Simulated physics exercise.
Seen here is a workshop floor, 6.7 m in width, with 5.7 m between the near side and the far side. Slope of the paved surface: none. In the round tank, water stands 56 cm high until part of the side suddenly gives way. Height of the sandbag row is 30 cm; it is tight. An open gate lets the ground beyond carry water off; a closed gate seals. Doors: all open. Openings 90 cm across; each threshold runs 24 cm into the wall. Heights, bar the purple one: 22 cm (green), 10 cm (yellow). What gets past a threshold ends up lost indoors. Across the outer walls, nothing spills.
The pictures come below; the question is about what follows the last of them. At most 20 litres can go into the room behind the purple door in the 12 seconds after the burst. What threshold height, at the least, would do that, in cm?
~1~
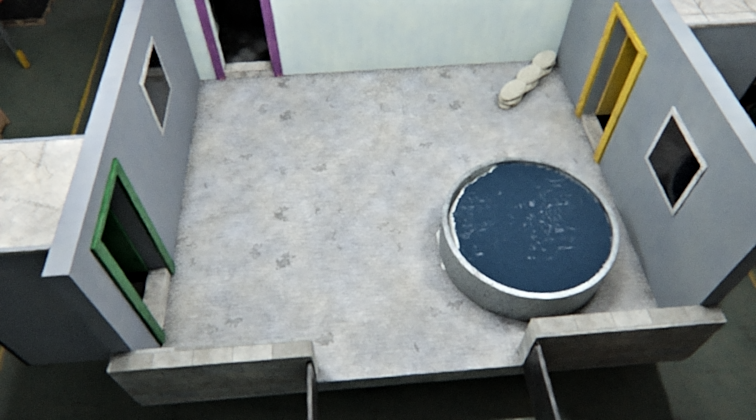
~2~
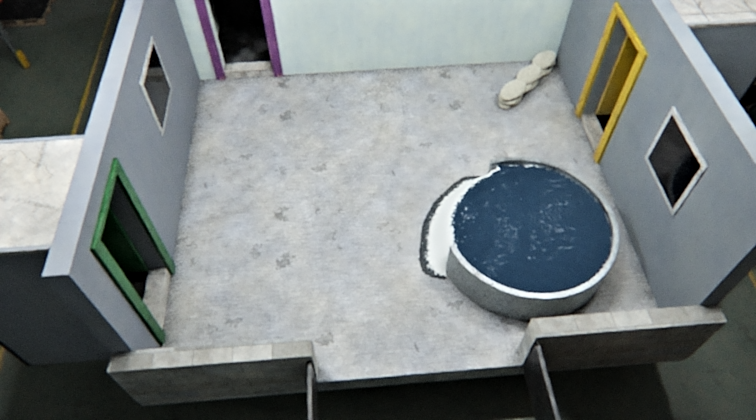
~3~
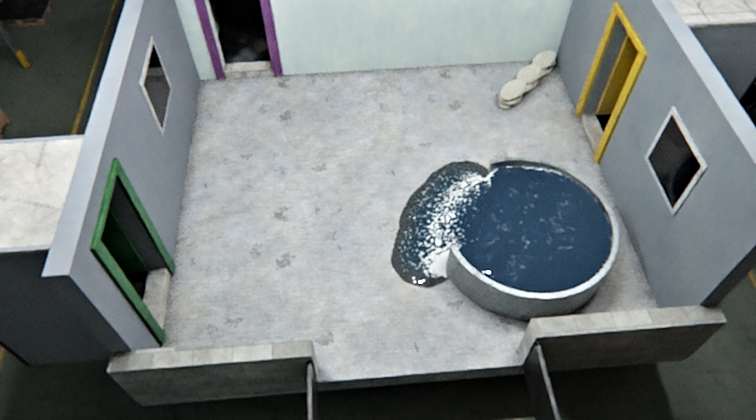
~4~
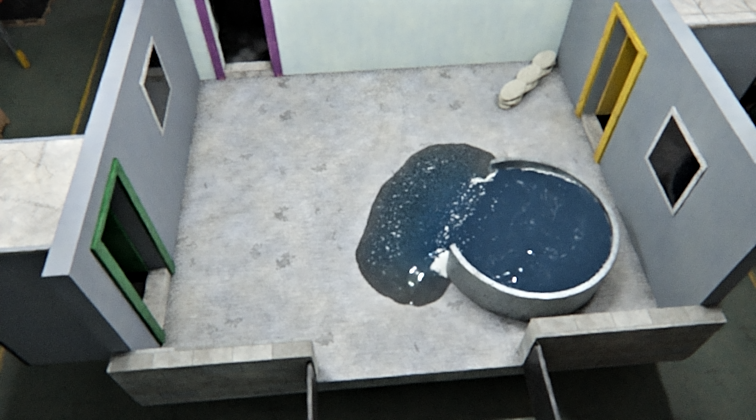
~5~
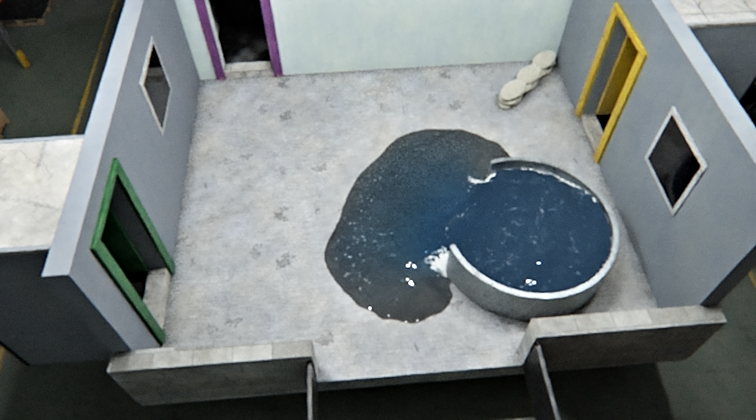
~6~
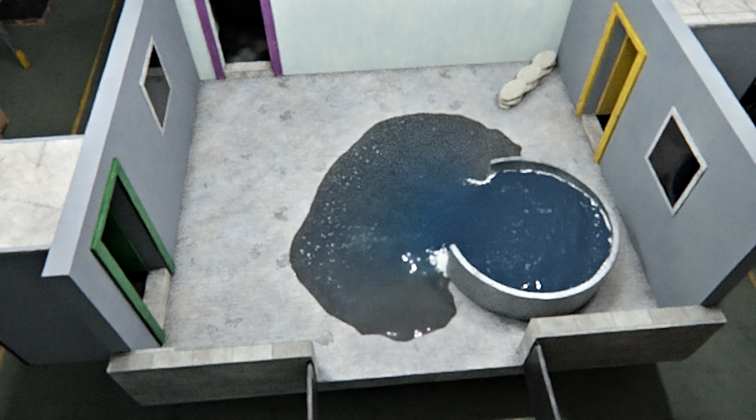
Roughly 18 cm at minimum.
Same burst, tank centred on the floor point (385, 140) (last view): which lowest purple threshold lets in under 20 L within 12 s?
You'd need some 29 cm.
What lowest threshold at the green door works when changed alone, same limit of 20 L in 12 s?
The green one would have to be about 9.5 cm high.
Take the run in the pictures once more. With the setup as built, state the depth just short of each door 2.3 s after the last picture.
Reading in centimetres: Green = 14, yellow = 0, purple = 19.
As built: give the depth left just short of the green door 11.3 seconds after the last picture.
Lab note: Depth approx. 6.0 cm.
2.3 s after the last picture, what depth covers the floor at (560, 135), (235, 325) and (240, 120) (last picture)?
Approx. 0 / 2 / 4 cm.
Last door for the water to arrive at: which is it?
Answer: Yellow door.
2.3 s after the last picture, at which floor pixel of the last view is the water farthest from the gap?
(201, 83).
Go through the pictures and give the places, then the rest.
In the first picture, the round tank at (528, 224) is whole and still, 56 cm deep; the purple door at (240, 31) is dry.
In the second picture, the front is at (424, 259), 0.3 m from the gap at (450, 213); 0.4 m2 of floor is wet, 56 cm left at the back.
In the third picture, the gap is at (449, 215), the front 0.7 m out at (400, 265); the back of the round tank holds 56 cm.
In the fourth picture, the front is at (367, 271), 1.2 m from the gap at (449, 216); 3.1 m2 of floor is wet, 56 cm left at the back.
In the fifth picture, water pours out at (449, 216) and has run 1.6 m, to (332, 249); about 5 cm deep outside, 56 cm at the back.
In the sixth picture, the front is at (299, 241), 2.1 m from the gap at (449, 216); 7.4 m2 of floor is wet, 53 cm left at the back; 2.7 m in a straight line remain to the purple door at (240, 31).
Then, 0.7 s after the last picture water covers 50 % of the floor, deepest (23 cm) near (441, 218); it has not reached the purple door.
Then, 2.3 s after the last picture water covers 65 % of the floor, deepest (35 cm) near (199, 97); 19 cm at the purple door, 0 litres in over its 15 cm threshold.
Then, 11.3 s after the last picture water covers 95 % of the floor, deepest (10 cm) near (563, 82); 4 cm at the purple door, 37 litres in over its 15 cm threshold.
At the purple door as built, the water peaked near 24 cm, 2.9 s after the last picture.
With a threshold of 15.5 cm, 33 litres would have come in within the 12 s; with 21 cm, 10 litres. So under 20 litres takes about 18 cm.
